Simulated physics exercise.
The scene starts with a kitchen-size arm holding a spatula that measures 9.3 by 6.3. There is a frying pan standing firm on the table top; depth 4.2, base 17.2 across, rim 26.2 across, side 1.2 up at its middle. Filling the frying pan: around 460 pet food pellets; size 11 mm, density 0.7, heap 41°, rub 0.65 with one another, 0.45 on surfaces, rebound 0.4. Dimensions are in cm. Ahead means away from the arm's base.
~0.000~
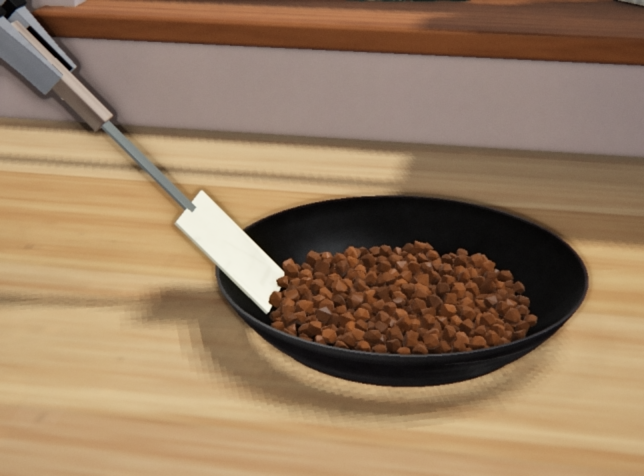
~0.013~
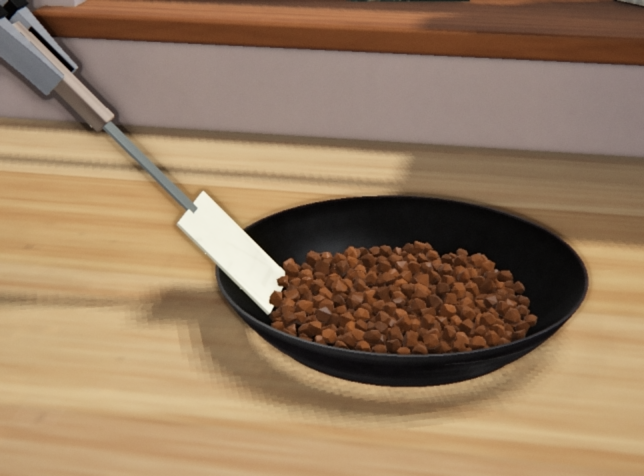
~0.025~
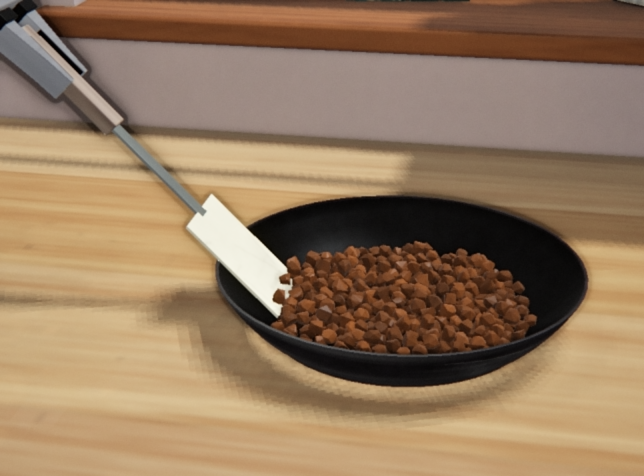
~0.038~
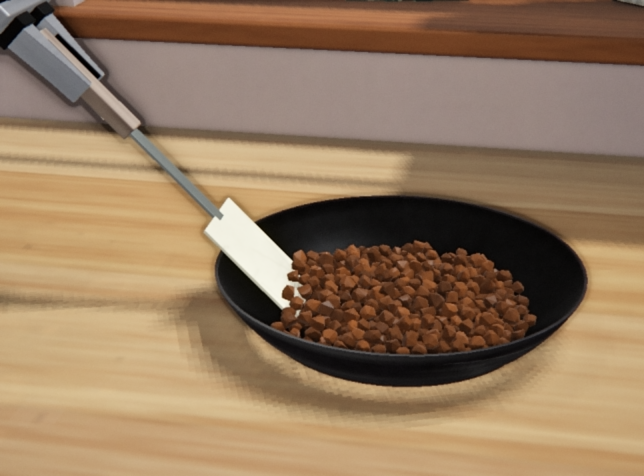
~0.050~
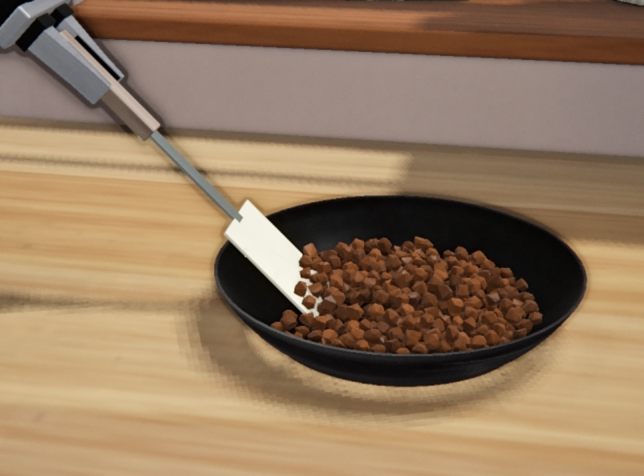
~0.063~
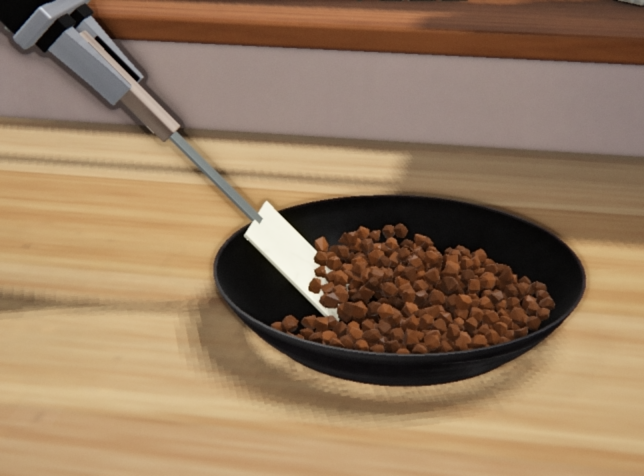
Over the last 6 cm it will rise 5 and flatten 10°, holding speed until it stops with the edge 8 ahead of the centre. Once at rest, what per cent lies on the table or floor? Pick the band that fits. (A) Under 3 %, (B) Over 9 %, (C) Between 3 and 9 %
The answer is B.
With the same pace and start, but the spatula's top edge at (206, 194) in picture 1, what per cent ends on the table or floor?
Around 15 percent ends up on the table or floor.
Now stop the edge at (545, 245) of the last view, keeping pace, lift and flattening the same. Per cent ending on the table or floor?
I'd put it near 20 per cent.
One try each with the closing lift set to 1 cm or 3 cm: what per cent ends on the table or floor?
Near 10 and 15 percent respectively.
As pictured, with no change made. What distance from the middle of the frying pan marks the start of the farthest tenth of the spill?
Around 50 centimetres from the centre.
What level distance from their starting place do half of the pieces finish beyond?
Level distance of roughly 4 cm.
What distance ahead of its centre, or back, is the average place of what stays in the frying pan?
It sits near 4.0 centimetres ahead of centre.
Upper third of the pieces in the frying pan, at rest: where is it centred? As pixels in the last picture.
Approximately at pixel (518, 295).
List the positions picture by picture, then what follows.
Spatula top edge at (189, 207), sloping 45°; upper third of the load around (403, 291), from x 275 to 530, top at y 245; 457 in the frying pan, in the first picture.
Spatula top edge at (190, 207), sloping 45°; upper third of the load around (401, 291), from x 275 to 530, top at y 245, in the second picture.
Spatula top edge at (199, 210), sloping 45°; upper third of the load around (394, 291), from x 275 to 530, top at y 245, in the third picture.
Spatula top edge at (216, 215), sloping 45°; upper third of the load around (387, 288), from x 275 to 530, top at y 245, in the fourth picture.
Spatula top edge at (236, 217), sloping 45°; upper third of the load around (399, 281), from x 275 to 535, top at y 245, in the fifth picture.
Spatula top edge at (256, 218), sloping 45°; upper third of the load around (408, 277), from x 275 to 550, top at y 230; 457 in the frying pan, in the sixth picture.
After 0.09 s, sloping 45°, highest piece 8 above the table; 457 in the frying pan.
After 0.13 s, sloping 42°, highest piece 9 above the table; 456 in the frying pan, 1 on the blade or in flight.
After 0.34 s, sloping 35°, highest piece 9 above the table; 395 in the frying pan, 40 on the table or floor, 22 on the blade or in flight.
After 1.39 s, sloping 35°, highest piece 5 above the table; 395 in the frying pan, 62 on the table or floor.
At rest, 395 in the frying pan, 62 on the table or floor. That is 14 % on the table or floor.
